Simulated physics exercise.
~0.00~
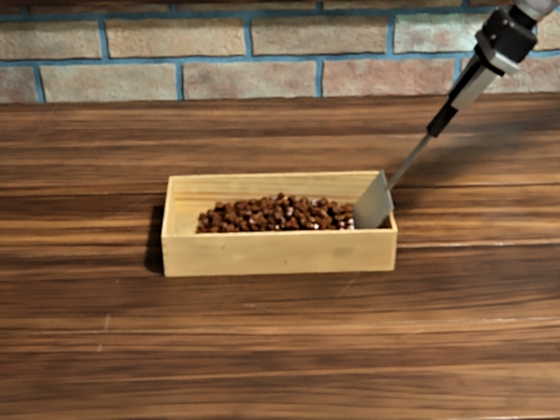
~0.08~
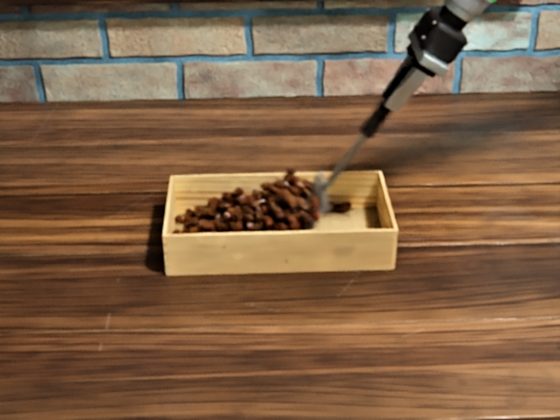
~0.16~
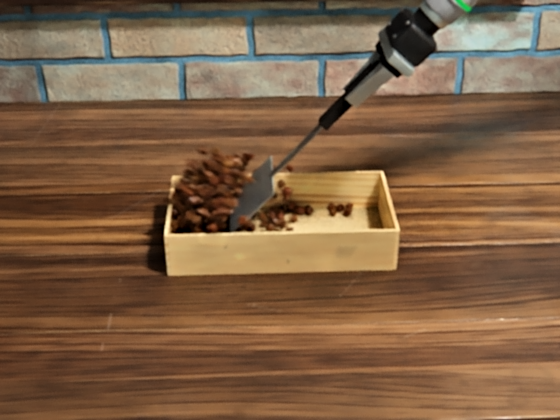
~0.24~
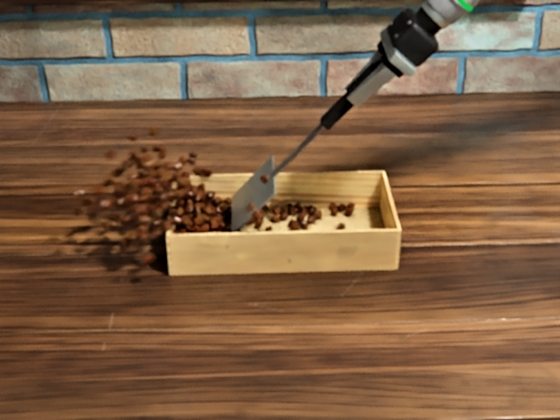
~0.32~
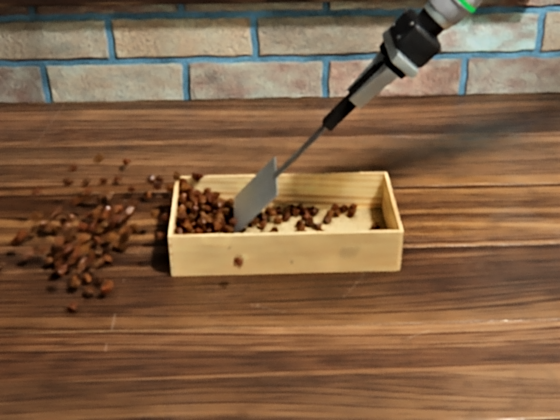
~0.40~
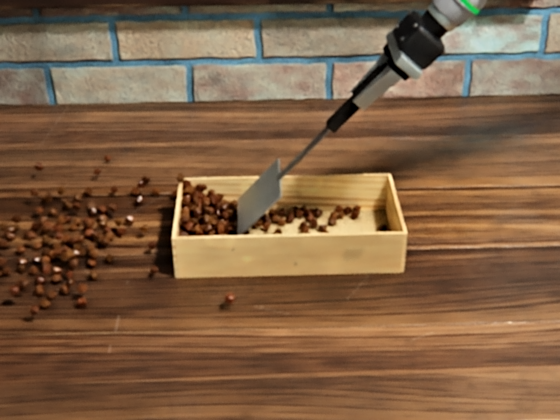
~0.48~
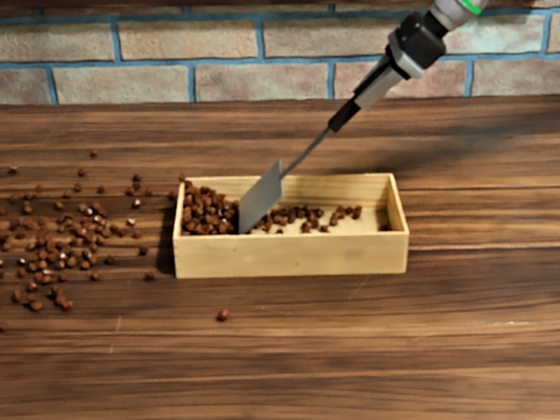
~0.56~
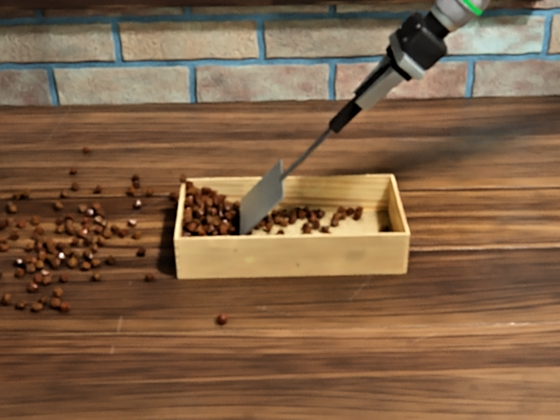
The clip opens on a pale rectangular tray holding brown pellets on a dark wooden table, with a brick wall behind and a machine's spatula at the tray's right end. The spatula sweeps left, pushing the pellets into a heap. As it tilts and nears the left end, the heap surges up against the far wall. The blade stops inside the tray, but many pellets fly over the left edge and scatter across the table. They settle in a wide spread on the left, while the rest stay in the tray, mostly left of the still blade.
